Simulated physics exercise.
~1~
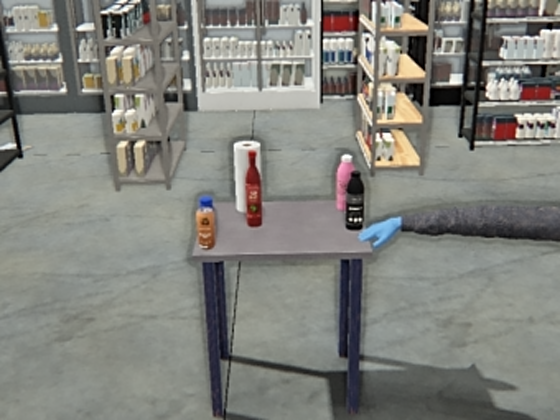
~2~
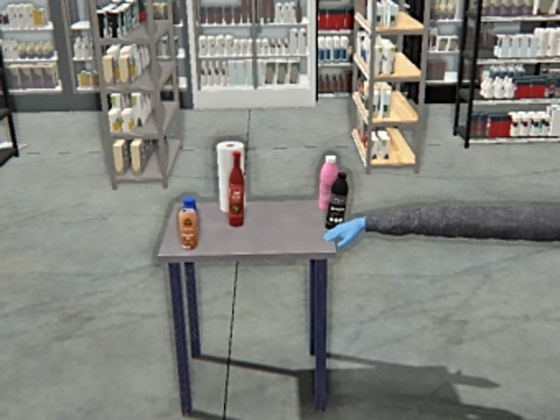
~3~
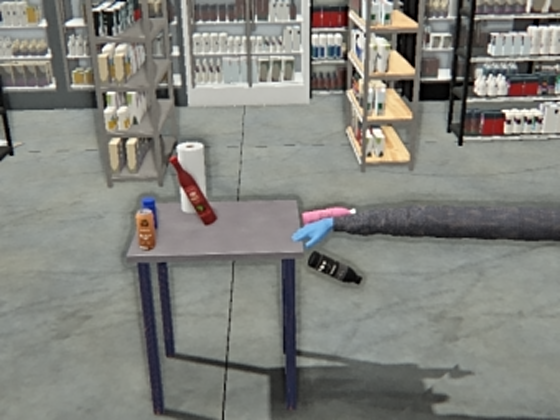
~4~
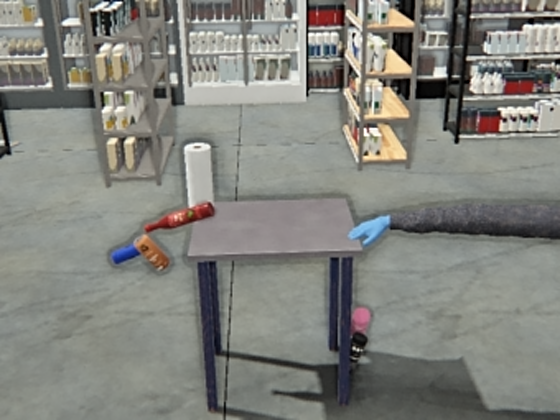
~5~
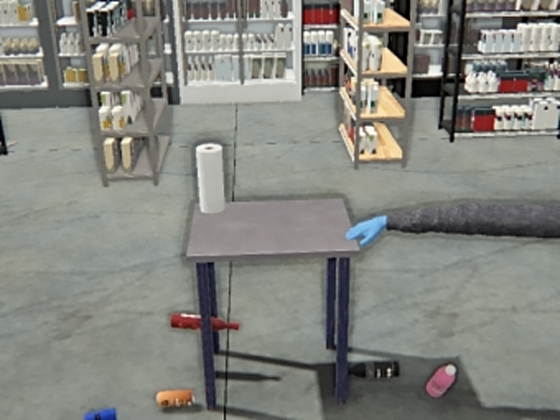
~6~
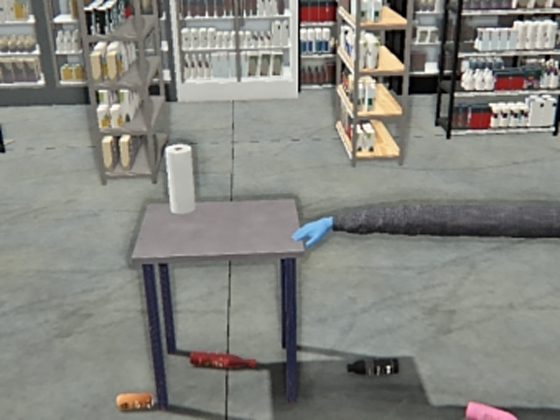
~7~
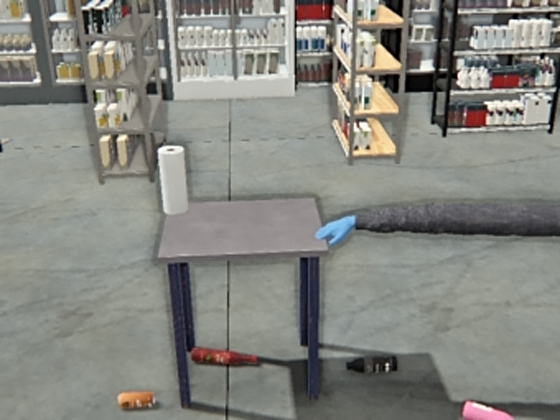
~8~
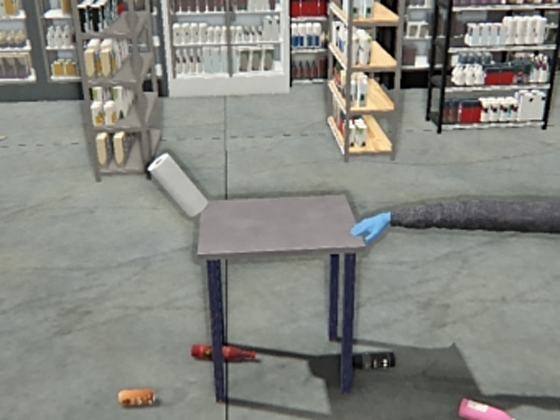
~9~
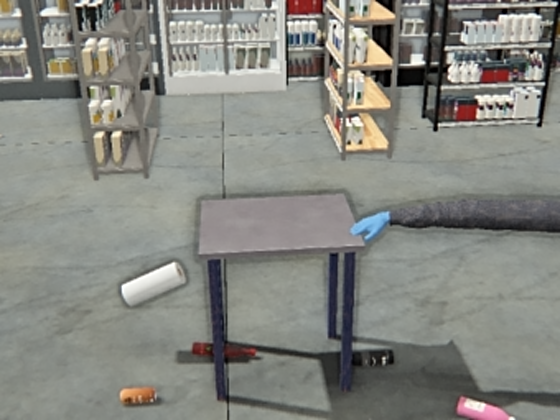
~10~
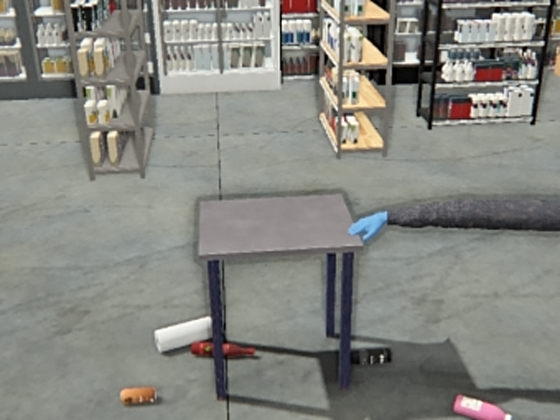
A small side table holding several bottles and a white roll is jerked to the left by a blue-gloved hand on a long grey arm. The pink and black bottles topple off the right side, while the red bottle leans. As the table moves back to the right, the red bottle and the orange and blue containers tumble off the left side. The roll stays upright through another shift left, then tips over the left edge as the table returns right. It drops to the floor, leaving the tabletop bare and the fallen items scattered below.
